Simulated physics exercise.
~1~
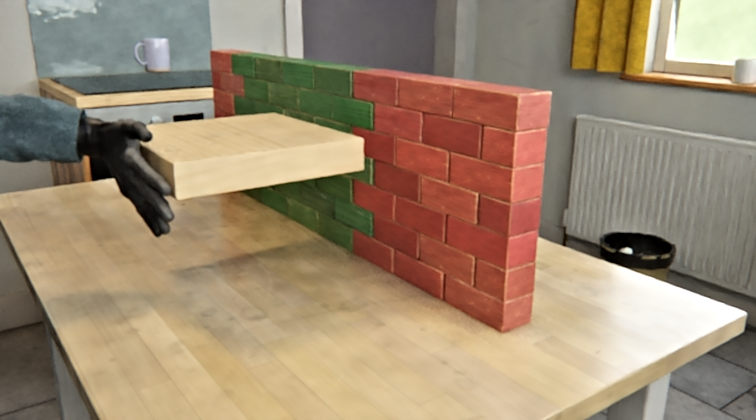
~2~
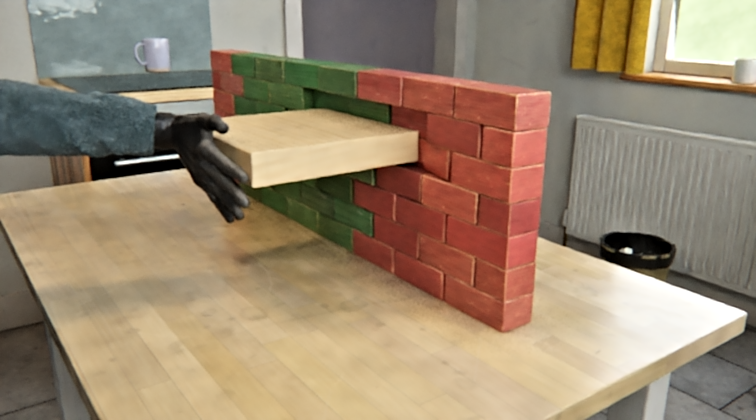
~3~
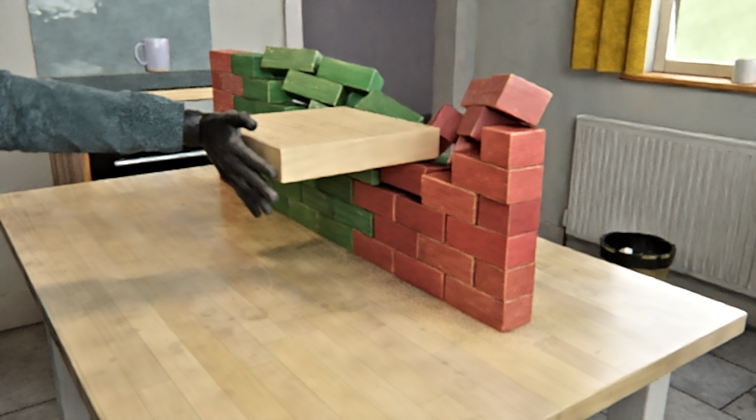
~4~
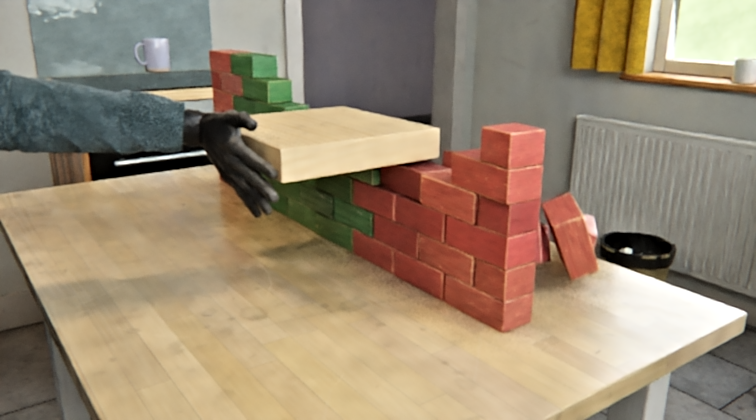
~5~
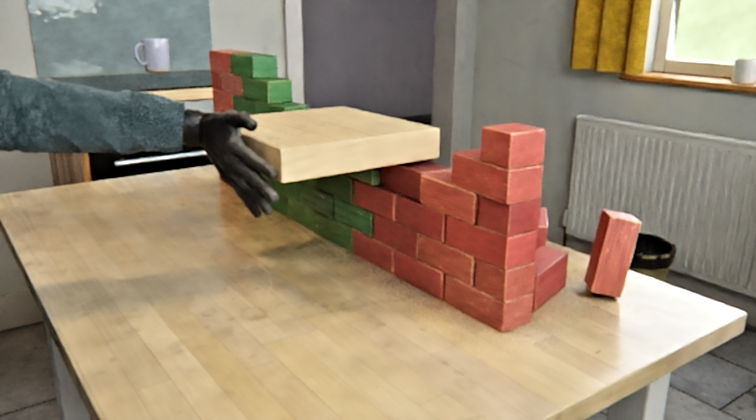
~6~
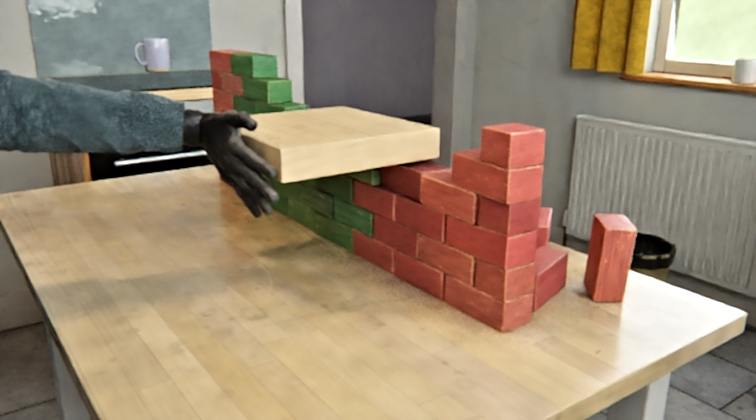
A gloved hand pushed a long wooden block into a wall of red and green toy blocks until the upper middle gave way and toppled off the far side, leaving a gap between stepped ends and one red block standing upright on the table.
